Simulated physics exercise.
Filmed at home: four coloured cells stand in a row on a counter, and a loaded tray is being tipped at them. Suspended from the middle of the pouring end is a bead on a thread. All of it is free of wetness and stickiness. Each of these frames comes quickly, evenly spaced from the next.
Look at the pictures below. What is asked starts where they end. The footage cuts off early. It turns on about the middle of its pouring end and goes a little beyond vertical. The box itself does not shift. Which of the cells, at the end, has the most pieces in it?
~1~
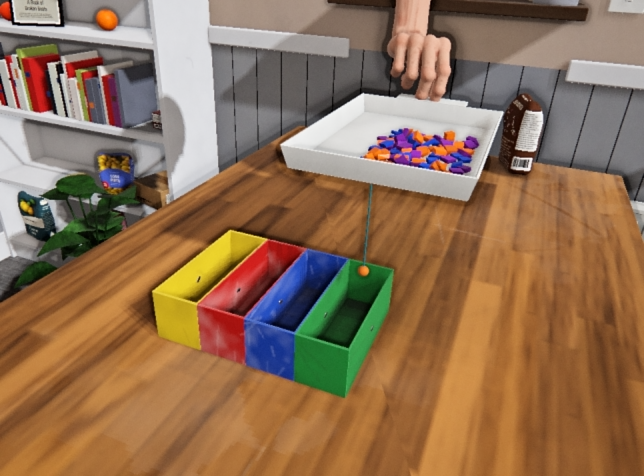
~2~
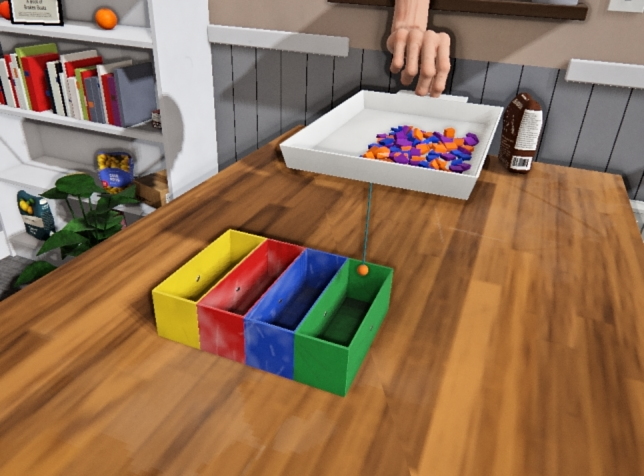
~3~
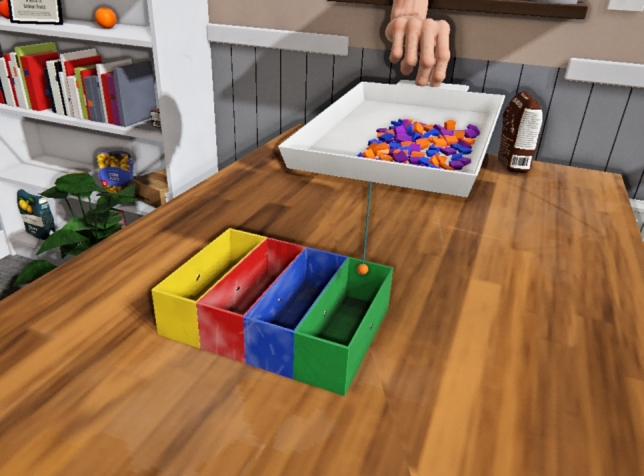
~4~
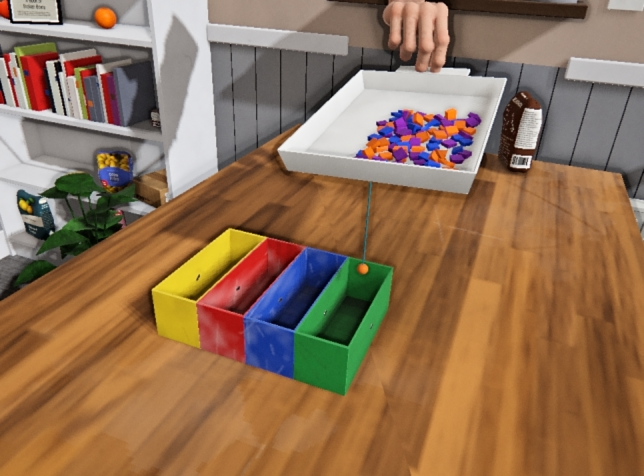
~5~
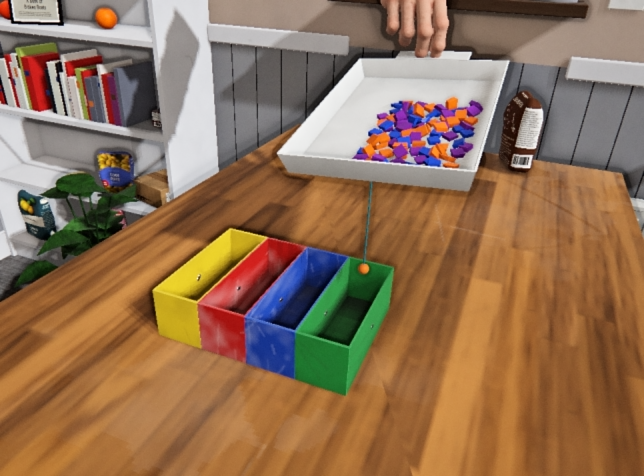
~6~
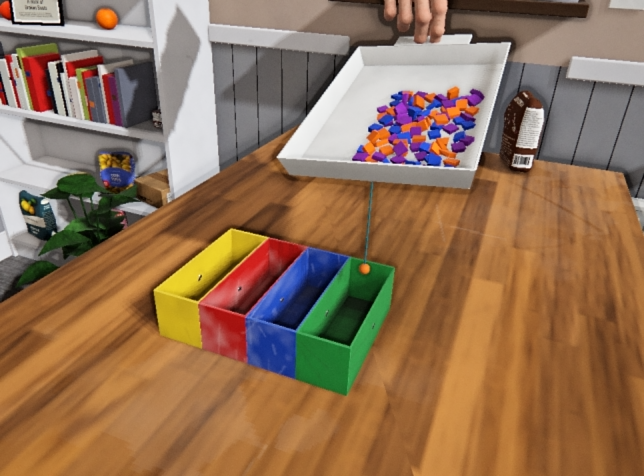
The blue cell has the most pieces in it.
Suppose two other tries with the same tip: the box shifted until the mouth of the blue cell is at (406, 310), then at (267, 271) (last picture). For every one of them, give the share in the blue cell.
I'd expect some 0 percent, and then some 30 percent.
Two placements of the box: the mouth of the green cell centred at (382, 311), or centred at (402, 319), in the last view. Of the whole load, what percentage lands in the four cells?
Roughly 100 per cent, and 100 per cent.
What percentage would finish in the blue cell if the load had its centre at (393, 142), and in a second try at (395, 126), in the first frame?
Shares: 40 % for the first, 60 % for the second.
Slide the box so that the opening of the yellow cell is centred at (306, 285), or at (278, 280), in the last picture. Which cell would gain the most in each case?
The yellow one first, the cell in yellow second.
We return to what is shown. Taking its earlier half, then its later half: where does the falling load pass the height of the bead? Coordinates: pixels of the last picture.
It goes through near (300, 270) first, then near (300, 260).
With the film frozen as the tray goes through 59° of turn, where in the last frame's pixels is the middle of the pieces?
In the last view, the load is centred near (363, 146).
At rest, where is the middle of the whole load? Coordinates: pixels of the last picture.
About pixel (294, 326).
Shortly afterwards, tray tipped steeply; the whole lot on the tray.
Next, tray tipped right over; the bulk on the tray; a little in the red cell; a little in the blue cell; only a few in the green cell; only a few falling or outside the box.
Some moments later, tray tipped past a quarter turn; near half in the blue cell; near a quarter in the red cell; near a quarter in the green cell.
In the end, tray tipped past a quarter turn; near half in the blue cell; near a quarter in the red cell; near a quarter in the green cell; none at all in the yellow cell.
